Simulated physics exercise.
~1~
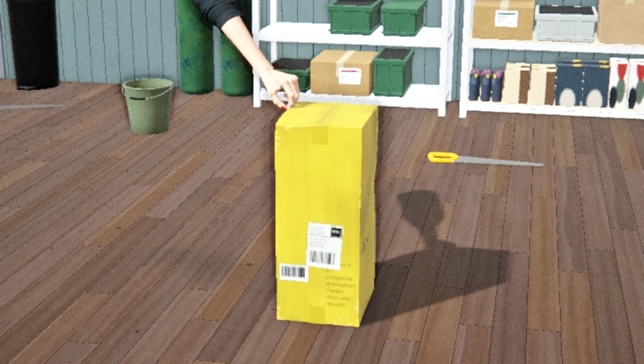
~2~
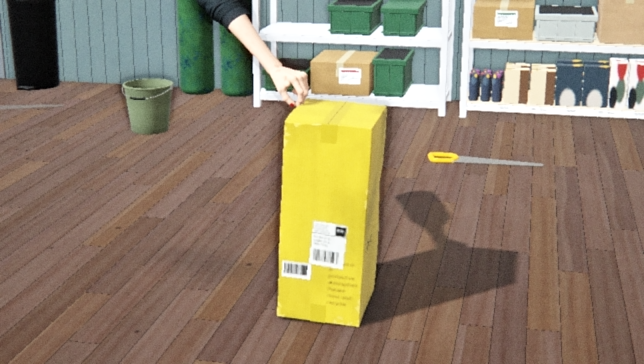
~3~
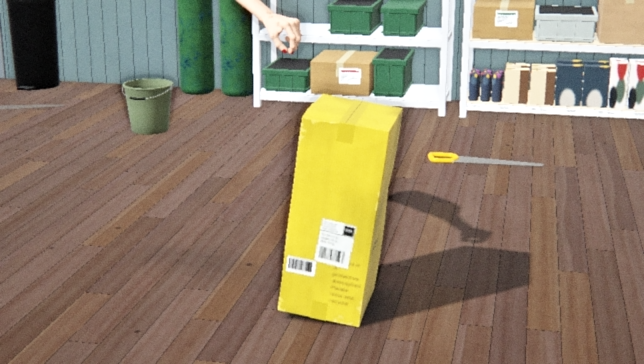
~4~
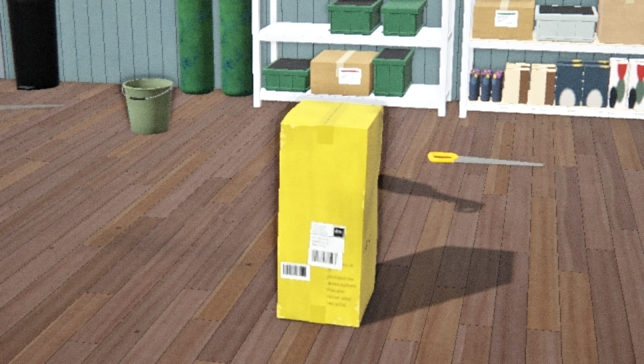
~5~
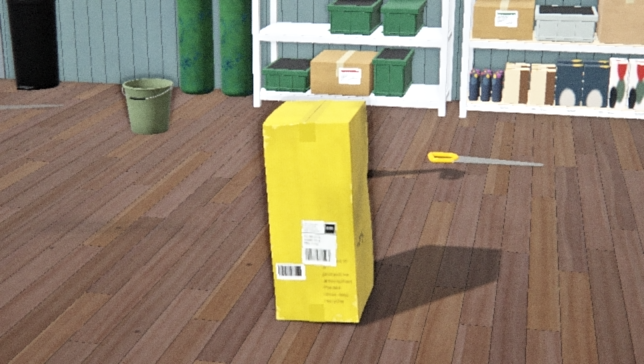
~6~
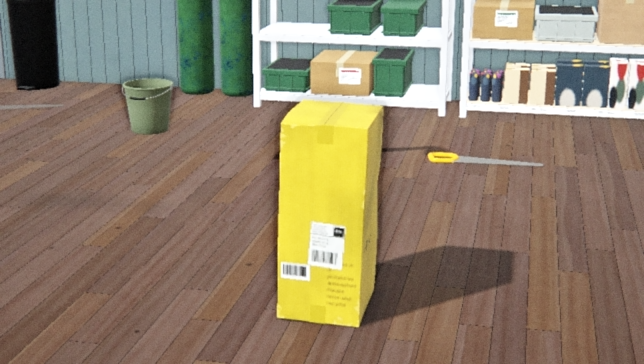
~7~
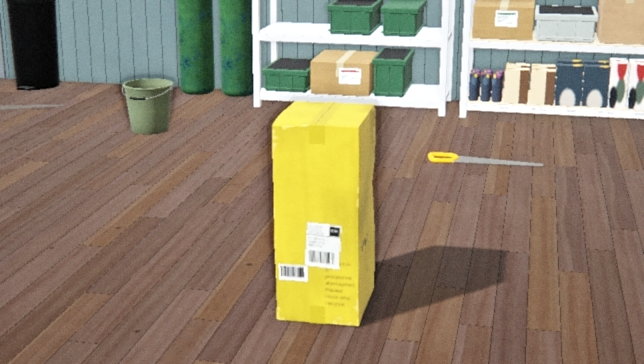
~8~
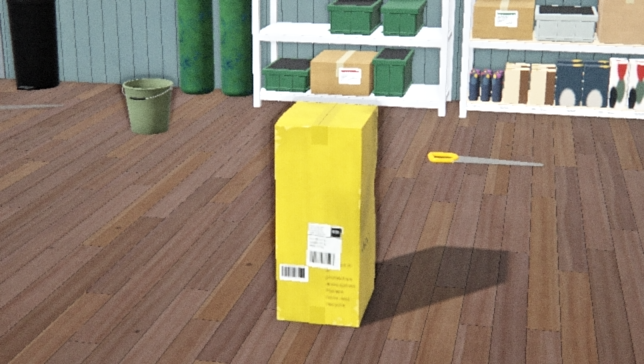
A hand gave the top of a tall yellow parcel a quick push to the right and drew back, leaving it tilted. The parcel rocked back to the left, wobbled slightly from side to side, and settled upright on its base on the wooden floor.
